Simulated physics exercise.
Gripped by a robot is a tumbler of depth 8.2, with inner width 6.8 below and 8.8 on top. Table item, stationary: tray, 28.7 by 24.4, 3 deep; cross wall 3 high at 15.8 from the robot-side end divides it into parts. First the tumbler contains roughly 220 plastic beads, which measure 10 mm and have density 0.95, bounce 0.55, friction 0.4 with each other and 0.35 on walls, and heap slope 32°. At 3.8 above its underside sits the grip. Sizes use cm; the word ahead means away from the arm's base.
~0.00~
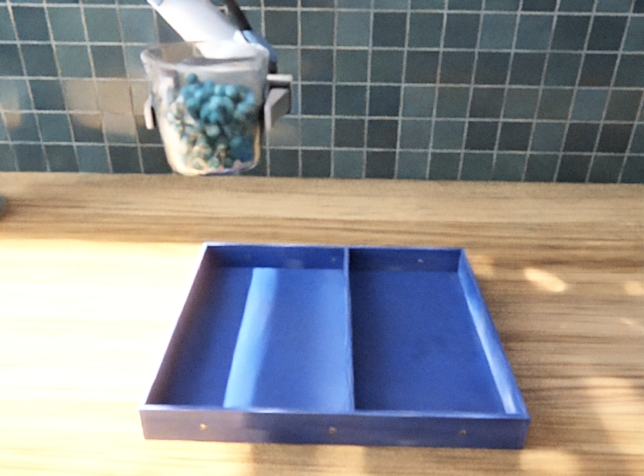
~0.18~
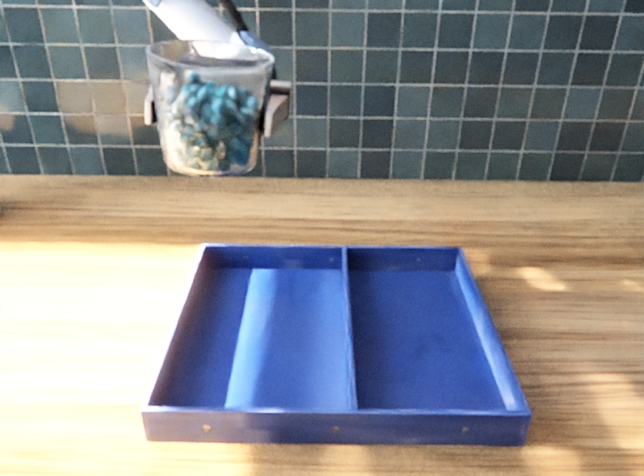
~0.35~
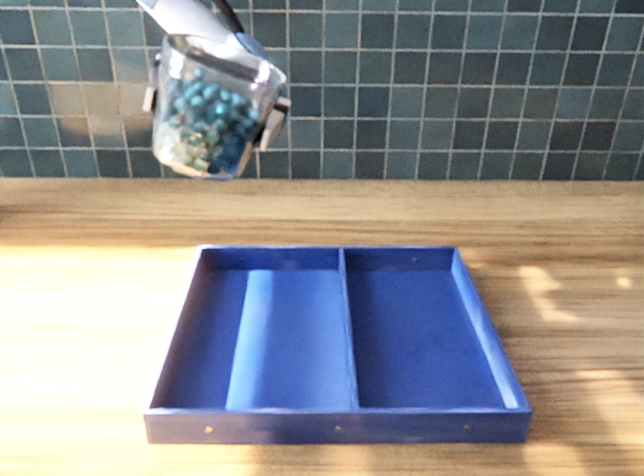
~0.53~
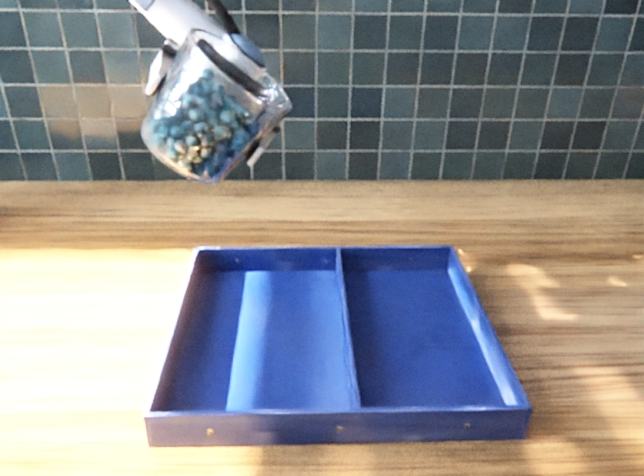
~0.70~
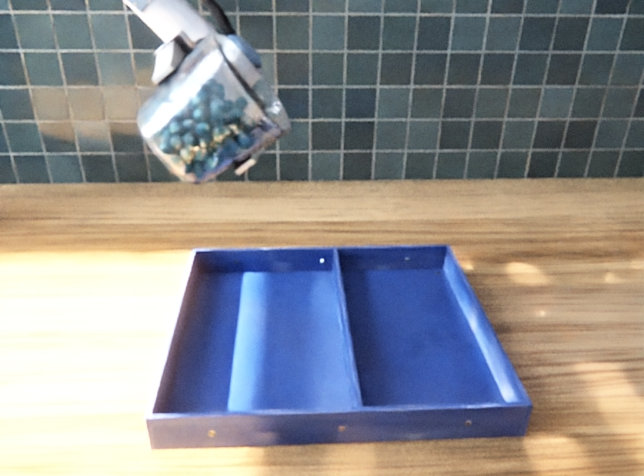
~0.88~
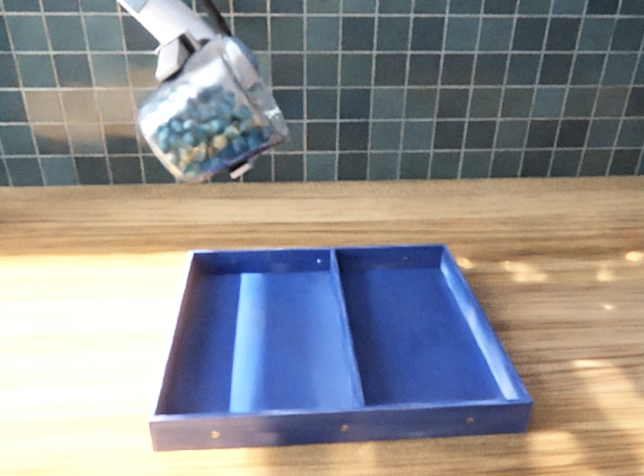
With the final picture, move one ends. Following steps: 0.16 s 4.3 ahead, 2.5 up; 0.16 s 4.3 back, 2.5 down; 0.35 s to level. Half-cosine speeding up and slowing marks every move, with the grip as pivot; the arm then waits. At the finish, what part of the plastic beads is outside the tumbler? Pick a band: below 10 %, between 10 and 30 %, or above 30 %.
The share falls between 10 and 30 %.
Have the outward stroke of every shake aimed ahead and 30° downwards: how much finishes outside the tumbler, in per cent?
0 %.
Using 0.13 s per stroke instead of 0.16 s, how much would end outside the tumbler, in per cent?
Then roughly 35 percent.
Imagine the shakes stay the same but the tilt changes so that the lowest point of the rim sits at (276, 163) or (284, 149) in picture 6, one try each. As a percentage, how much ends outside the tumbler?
Around 70 per cent, then around 35 per cent.
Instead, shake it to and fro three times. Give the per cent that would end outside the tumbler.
I'd expect close to 45 per cent then.
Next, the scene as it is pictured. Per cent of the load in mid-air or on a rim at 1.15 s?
5 per cent.
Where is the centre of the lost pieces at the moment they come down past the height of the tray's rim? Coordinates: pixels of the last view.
Near (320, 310).
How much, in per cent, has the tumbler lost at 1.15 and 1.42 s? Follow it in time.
Around 5 % and around 15 %.
After 1.15 s, tilted 58° forward, highest piece 25 above the table; 208 in the tumbler, 10 in flight or on a rim.
After 1.42 s, tilted 19° forward, highest piece 26 above the table; 186 in the tumbler, 18 in the robot-side part, 5 in the far-side part, 9 in flight or on a rim.
After 1.75 s, level, highest piece 25 above the table; 186 in the tumbler, 21 in the robot-side part, 11 in the far-side part.
After 2.80 s, level, highest piece 25 above the table; 186 in the tumbler, 21 in the robot-side part, 11 in the far-side part.
In the end, 186 in the tumbler, 21 in the robot-side part, 11 in the far-side part. That is 15 % outside the tumbler.
